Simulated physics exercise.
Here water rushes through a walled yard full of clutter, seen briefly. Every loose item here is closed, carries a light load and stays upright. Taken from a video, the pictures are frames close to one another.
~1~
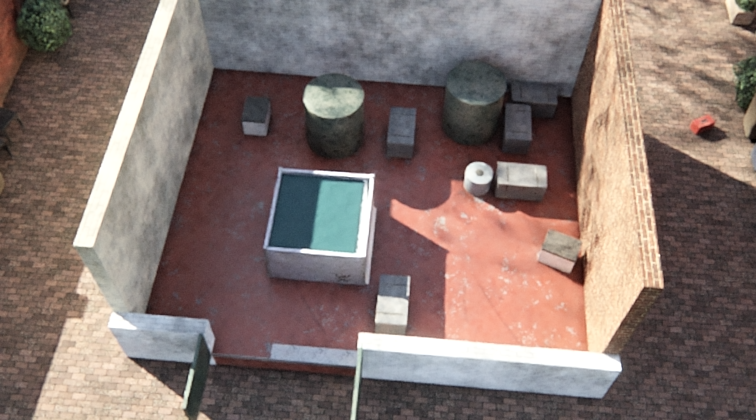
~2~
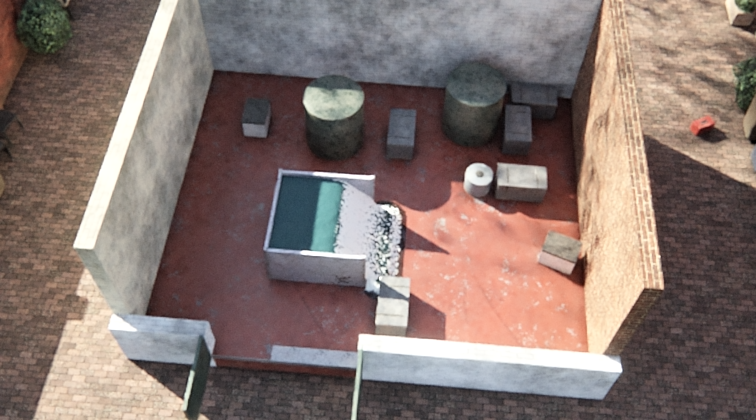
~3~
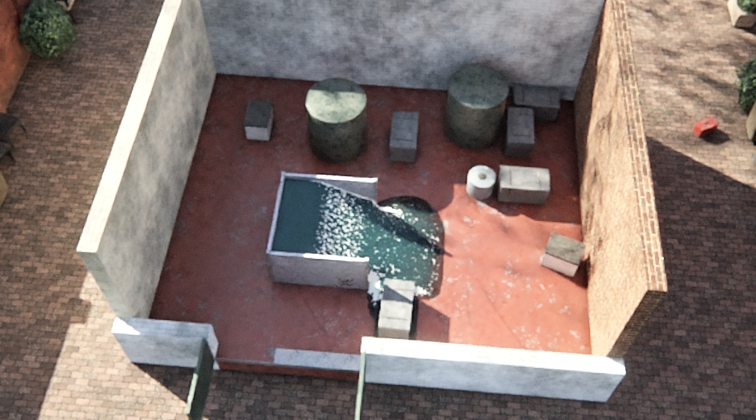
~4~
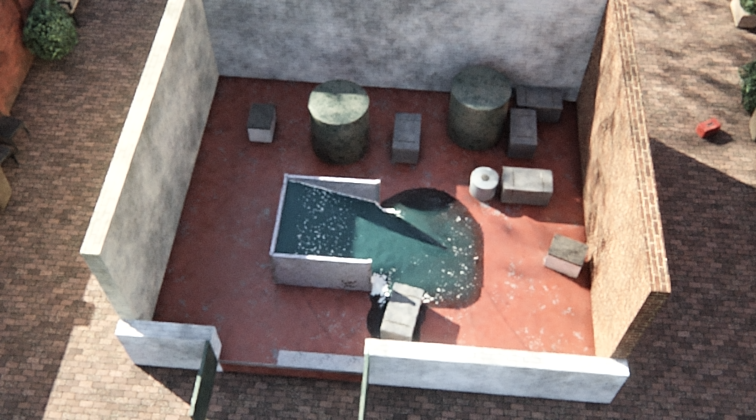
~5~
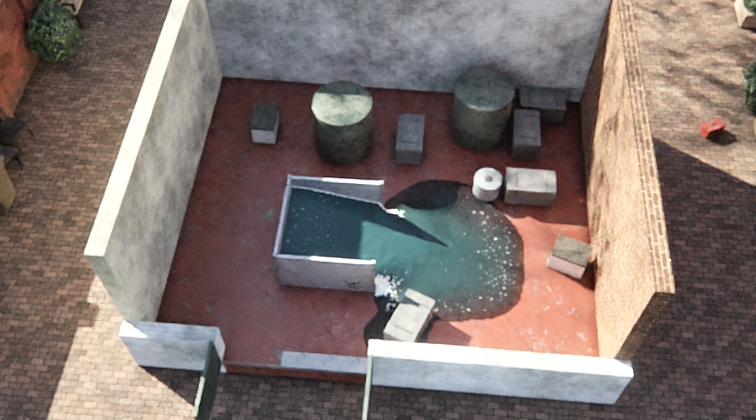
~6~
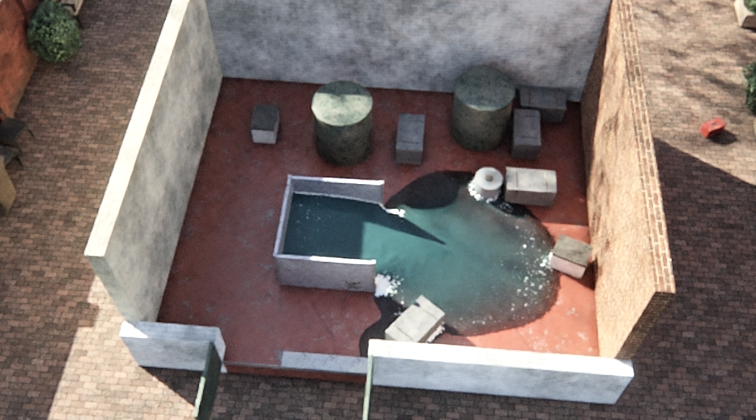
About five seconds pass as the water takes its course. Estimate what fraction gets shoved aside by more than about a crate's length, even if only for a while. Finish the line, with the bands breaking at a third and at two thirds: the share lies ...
The share lies between a third and two thirds.
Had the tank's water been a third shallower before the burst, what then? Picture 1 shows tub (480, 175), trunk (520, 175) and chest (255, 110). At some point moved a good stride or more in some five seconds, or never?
Respectively, gets that far, gets that far, never gets that far.
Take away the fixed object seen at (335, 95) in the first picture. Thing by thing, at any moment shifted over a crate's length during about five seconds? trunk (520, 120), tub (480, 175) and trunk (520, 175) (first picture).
In order: Stayed put, got displaced, got displaced.
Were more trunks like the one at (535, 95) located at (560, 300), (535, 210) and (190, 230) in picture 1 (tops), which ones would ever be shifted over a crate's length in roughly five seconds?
Result by item: Gets dislodged / gets dislodged / stays where it is.
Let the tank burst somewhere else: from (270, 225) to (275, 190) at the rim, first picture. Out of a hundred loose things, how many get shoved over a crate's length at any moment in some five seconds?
Result: Close to 20 %.
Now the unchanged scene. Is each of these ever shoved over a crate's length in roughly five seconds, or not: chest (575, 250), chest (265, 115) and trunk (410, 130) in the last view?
As listed: Falls short, falls short and falls short.
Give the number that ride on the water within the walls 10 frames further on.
Exactly 3 of them.
A moment on, 1 of 8 are well off their spots; 2 afloat.
Next, 3 of 8 are well off their spots; 3 afloat.
Later, 3 of 8 are well off their spots; 5 afloat.
In the end, 3 of 8 are well off their spots, and 3 have been at some point; 5 afloat.
